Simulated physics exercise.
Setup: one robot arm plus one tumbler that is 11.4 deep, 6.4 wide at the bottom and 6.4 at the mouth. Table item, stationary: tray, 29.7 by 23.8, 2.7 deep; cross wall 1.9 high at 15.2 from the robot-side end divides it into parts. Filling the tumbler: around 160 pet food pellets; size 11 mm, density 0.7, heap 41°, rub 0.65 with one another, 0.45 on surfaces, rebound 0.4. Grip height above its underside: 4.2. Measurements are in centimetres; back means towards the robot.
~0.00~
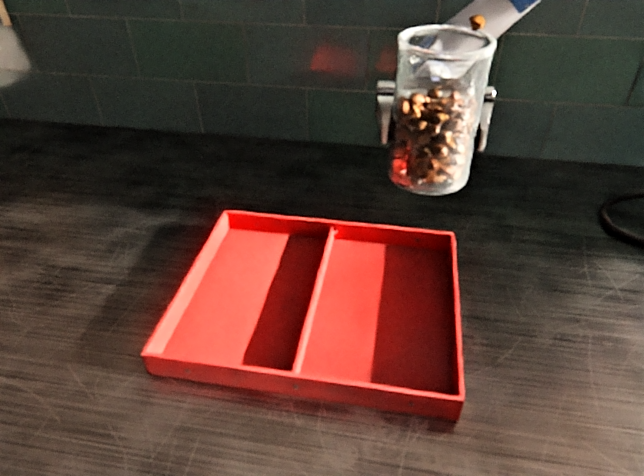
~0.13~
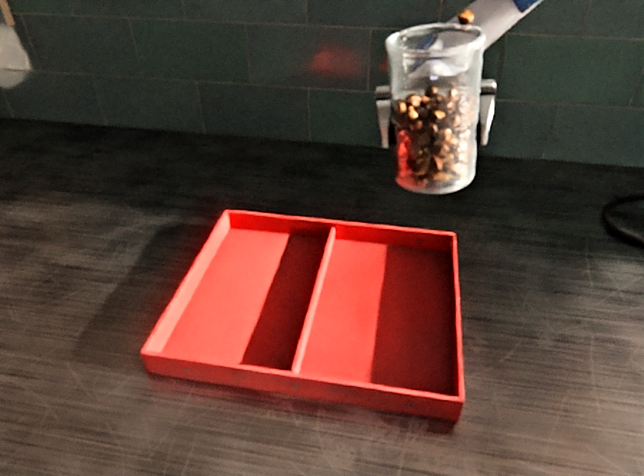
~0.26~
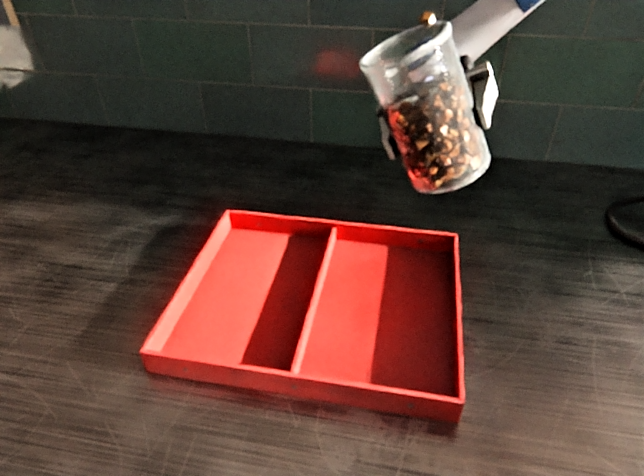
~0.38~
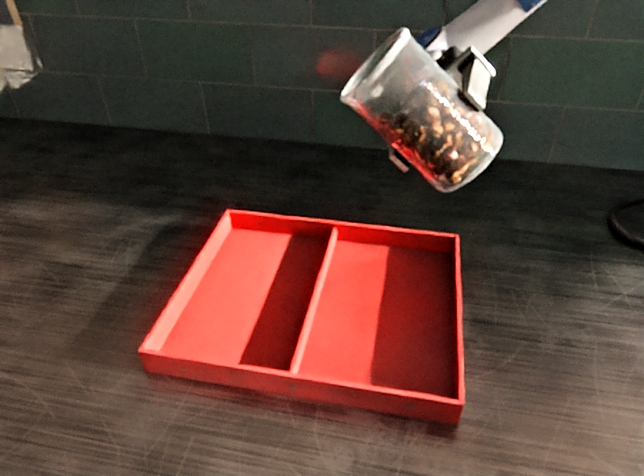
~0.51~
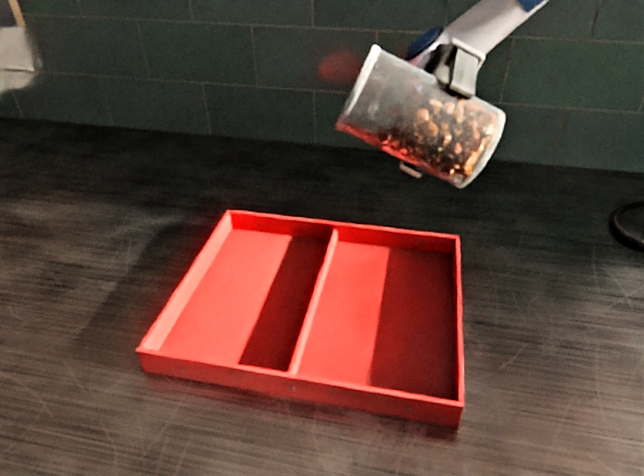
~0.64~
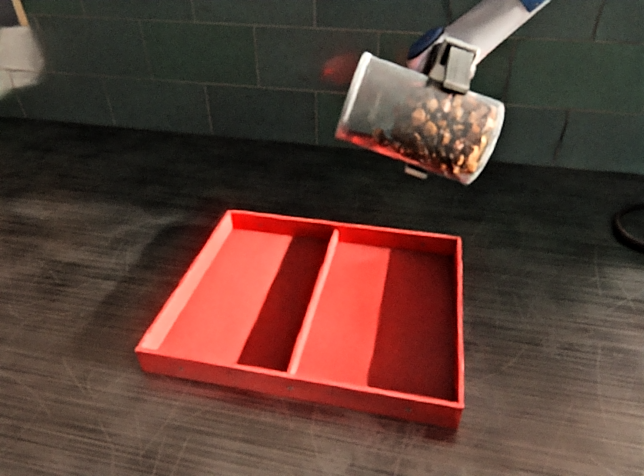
A clear tumbler partly filled with brown and tan pellets, gripped by a robot arm at the upper right, starts nearly upright and tilts steadily leftward until it lies close to horizontal, the pellets shifting along its lower side. Below it, a red tray split by one cross wall into two empty parts rests on a dark, streaked tabletop. Dark green tiles line the wall behind, seen from slightly above by a nearly still camera.
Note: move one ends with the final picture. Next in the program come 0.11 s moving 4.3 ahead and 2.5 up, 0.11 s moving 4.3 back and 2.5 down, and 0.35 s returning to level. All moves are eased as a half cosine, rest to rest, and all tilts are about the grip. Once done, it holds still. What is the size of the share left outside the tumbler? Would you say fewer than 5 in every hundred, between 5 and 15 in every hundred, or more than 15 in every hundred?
More than 15 in every hundred.
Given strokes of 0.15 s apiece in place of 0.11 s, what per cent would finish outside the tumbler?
I'd expect some 5 per cent.
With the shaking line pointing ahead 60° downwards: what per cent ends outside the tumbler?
About 0 per cent.
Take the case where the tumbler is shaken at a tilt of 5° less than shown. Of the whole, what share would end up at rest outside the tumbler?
Some 25 %.
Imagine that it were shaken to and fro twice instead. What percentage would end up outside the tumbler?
Then about 60 per cent.
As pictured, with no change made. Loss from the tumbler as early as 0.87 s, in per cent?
About 20 per cent.
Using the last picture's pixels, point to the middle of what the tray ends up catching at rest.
(250, 295).
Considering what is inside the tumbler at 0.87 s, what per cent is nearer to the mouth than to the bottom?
I'd say close to 85 per cent.
After 0.87 s, tilted 74° forward, highest piece 25 above the table; 130 in the tumbler, 28 in flight or on a rim.
After 1.10 s, tilted 18° forward, highest piece 28 above the table; 97 in the tumbler, 53 in the far-side part, 2 in the robot-side part, 6 in flight or on a rim.
After 1.41 s, level, highest piece 24 above the table; 97 in the tumbler, 57 in the far-side part, 2 in the robot-side part, 2 on the table or floor.
After 2.46 s, level, highest piece 24 above the table; 97 in the tumbler, 57 in the far-side part, 2 in the robot-side part, 2 on the table or floor.
At rest, 97 in the tumbler, 57 in the far-side part, 2 in the robot-side part, 2 on the table or floor. That is 39 % outside the tumbler.
